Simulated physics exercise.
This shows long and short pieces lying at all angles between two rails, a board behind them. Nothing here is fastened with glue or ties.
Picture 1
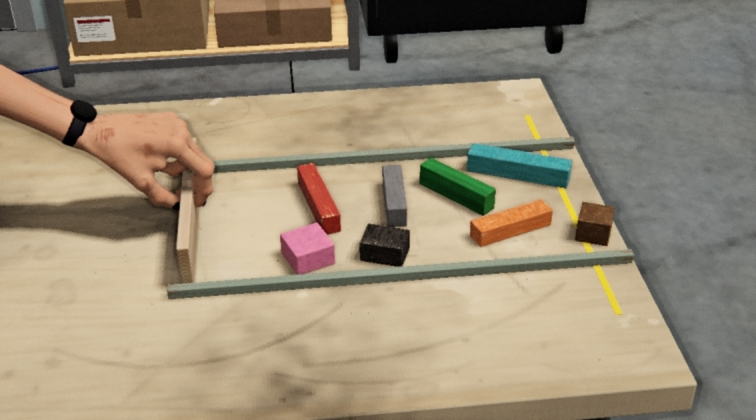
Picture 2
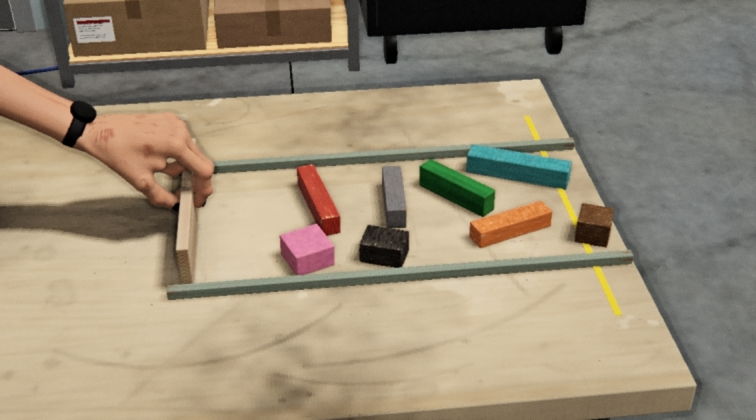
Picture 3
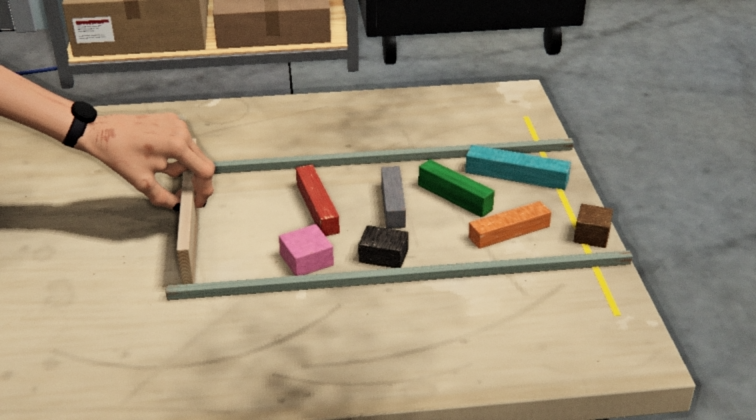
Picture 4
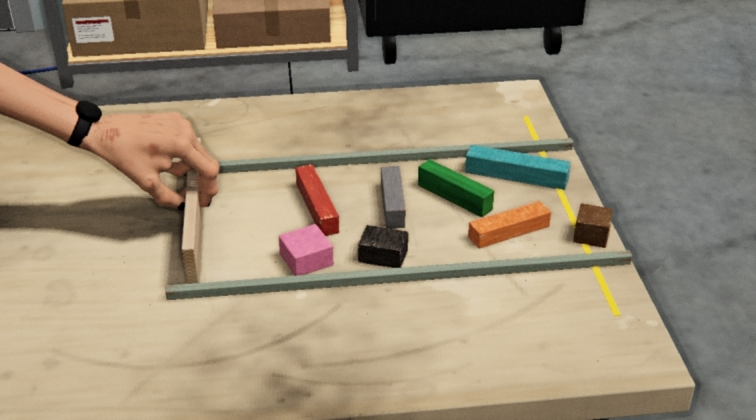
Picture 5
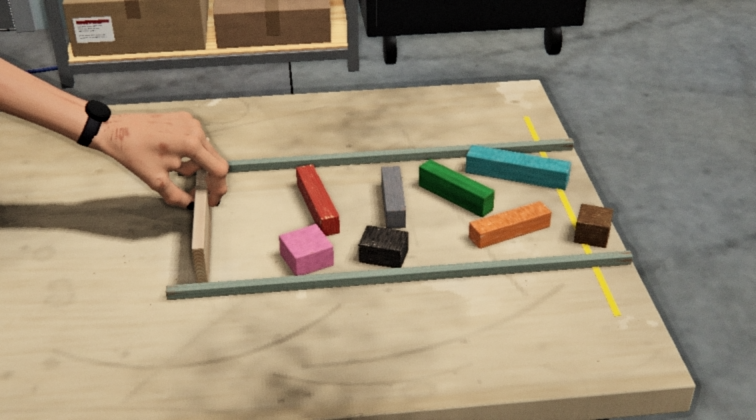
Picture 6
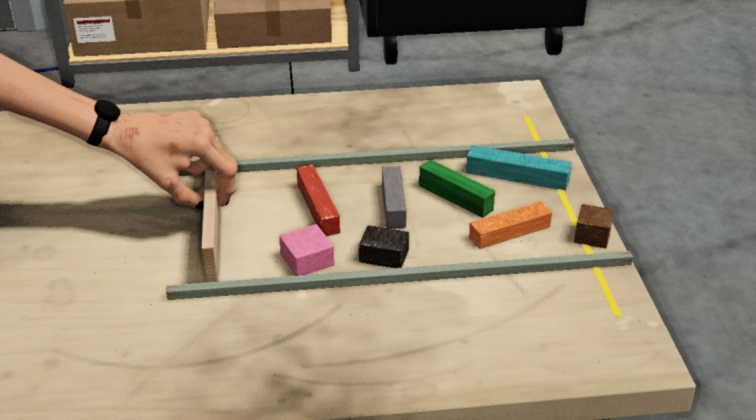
A hand slides a wooden board slightly right between two rails toward scattered, unmoving coloured blocks.
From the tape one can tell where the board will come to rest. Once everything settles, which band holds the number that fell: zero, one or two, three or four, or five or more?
It is in the band five or more.
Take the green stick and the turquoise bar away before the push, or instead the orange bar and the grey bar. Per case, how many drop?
The count is 3 in the first case and 3 in the second.
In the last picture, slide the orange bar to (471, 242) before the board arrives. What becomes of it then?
In the end it falls away.
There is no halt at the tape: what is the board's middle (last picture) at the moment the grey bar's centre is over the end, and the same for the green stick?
The middle is at (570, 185) when it's the grey bar, and at (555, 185) when it's the green stick.
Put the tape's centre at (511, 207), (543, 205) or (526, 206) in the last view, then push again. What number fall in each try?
In order, 2, 2 and 2.
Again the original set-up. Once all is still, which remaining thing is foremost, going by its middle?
Answer - the grey bar.
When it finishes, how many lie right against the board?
Count: 2.
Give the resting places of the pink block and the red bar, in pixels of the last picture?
The pink block finishes at (605, 233); the red bar finishes at (570, 183).
A little later, none off yet; brown block at rest near (594, 226); turquoise bar at rest near (518, 167); orange bar at rest near (511, 225).
Next, none off yet; brown block at rest near (594, 226); turquoise bar at rest near (518, 167); orange bar shifted a little near (546, 221).
Later still, none off yet; brown block tilted a little near (633, 230); turquoise bar shifted a little near (540, 159); orange bar shifted about its own width near (607, 199).
When it is over, the number that fall off is five or more; down, black block, green stick, orange bar, turquoise bar and brown block.
